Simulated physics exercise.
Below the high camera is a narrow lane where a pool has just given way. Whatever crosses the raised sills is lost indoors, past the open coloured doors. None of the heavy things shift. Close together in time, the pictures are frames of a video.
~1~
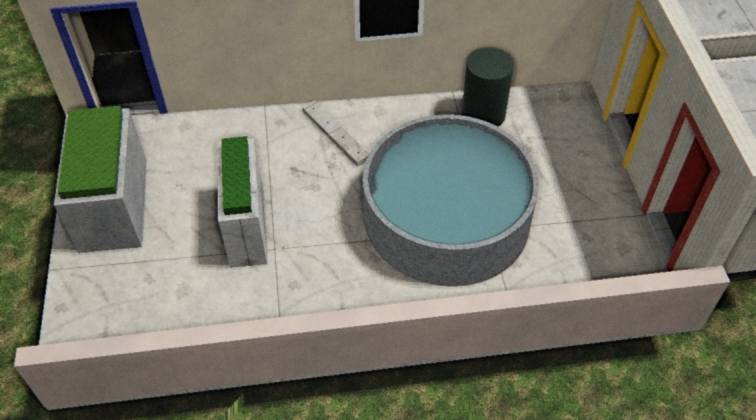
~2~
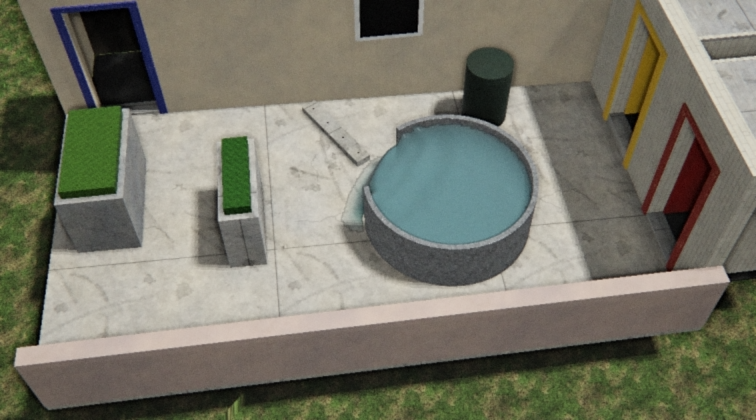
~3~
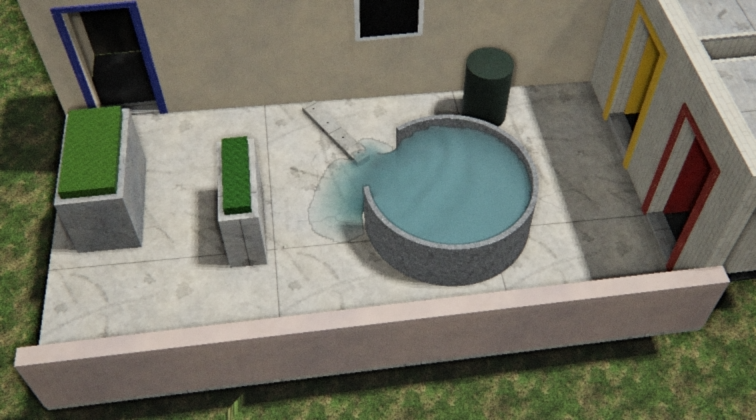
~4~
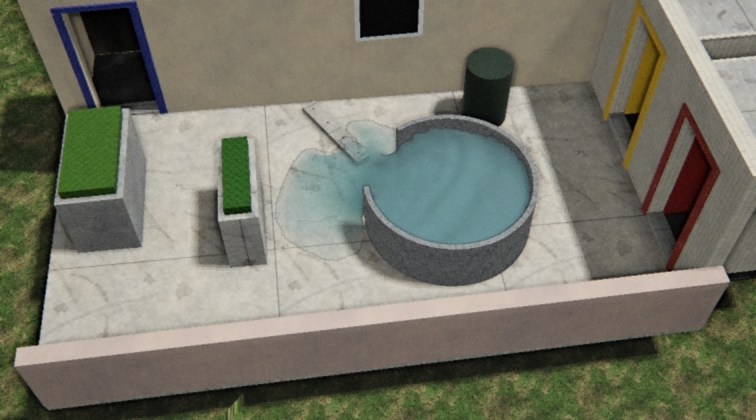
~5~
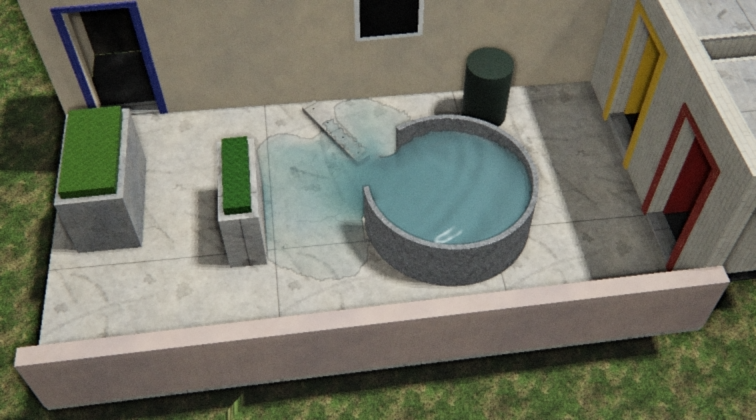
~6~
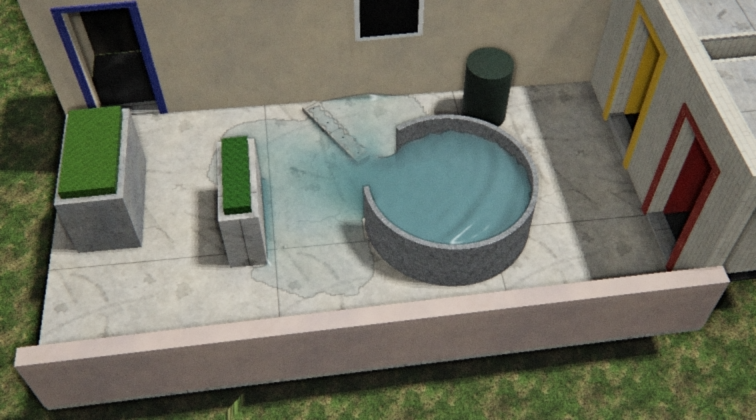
Round grey pool giving way on its left side, water pouring through the gap and spreading across pale paving around a narrow planter.
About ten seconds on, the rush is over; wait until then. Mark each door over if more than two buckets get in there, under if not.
Blue door: Over, red door: Over, yellow door: Under.
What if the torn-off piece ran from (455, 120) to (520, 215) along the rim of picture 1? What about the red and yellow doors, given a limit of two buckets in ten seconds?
Red: Beyond the mark, yellow: Beyond the mark.
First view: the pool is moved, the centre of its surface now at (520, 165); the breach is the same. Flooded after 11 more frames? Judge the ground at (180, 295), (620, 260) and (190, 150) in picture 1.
I'd call them still dry, still dry and watered, in the order asked.
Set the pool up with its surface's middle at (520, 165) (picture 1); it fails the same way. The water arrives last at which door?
The red-painted one is the last one.
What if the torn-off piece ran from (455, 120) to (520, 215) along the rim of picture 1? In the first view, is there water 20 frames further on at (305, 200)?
Result: Not reached.
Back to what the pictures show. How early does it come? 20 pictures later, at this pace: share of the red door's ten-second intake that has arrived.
Result: 0 % of the ten-second total.
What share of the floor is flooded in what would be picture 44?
Close to 85 %.
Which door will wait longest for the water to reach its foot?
Answer: The red-painted one.
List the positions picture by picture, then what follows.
Still water in the pool at (450, 181), in the first picture.
The front is at (357, 227), out from the gap at (375, 181), in the second picture.
The front is at (318, 228), out from the gap at (375, 184), in the third picture.
Water pours out at (375, 185) and has run to (361, 124), in the fourth picture.
Water pours out at (375, 185) and has run to (358, 102), in the fifth picture.
Water pours out at (375, 185) and has run to a hidden place, in the sixth picture.
A moment on, water covers 35 % of the floor; the blue door wet at the sill, nothing in, the red door not reached, the yellow door not reached.
Next, water covers 45 % of the floor; the blue door over two buckets in, the red door not reached, the yellow door not reached.
Then, water covers 65 % of the floor; the blue door over two buckets in, the red door not reached, the yellow door not reached.
Later, water covers 85 % of the floor; the blue door far over two buckets in, the red door under two buckets in, the yellow door wet at the sill, nothing in.
In the end, water covers 90 % of the floor; the blue door far over two buckets in, the red door far over two buckets in, the yellow door wet at the sill, nothing in.
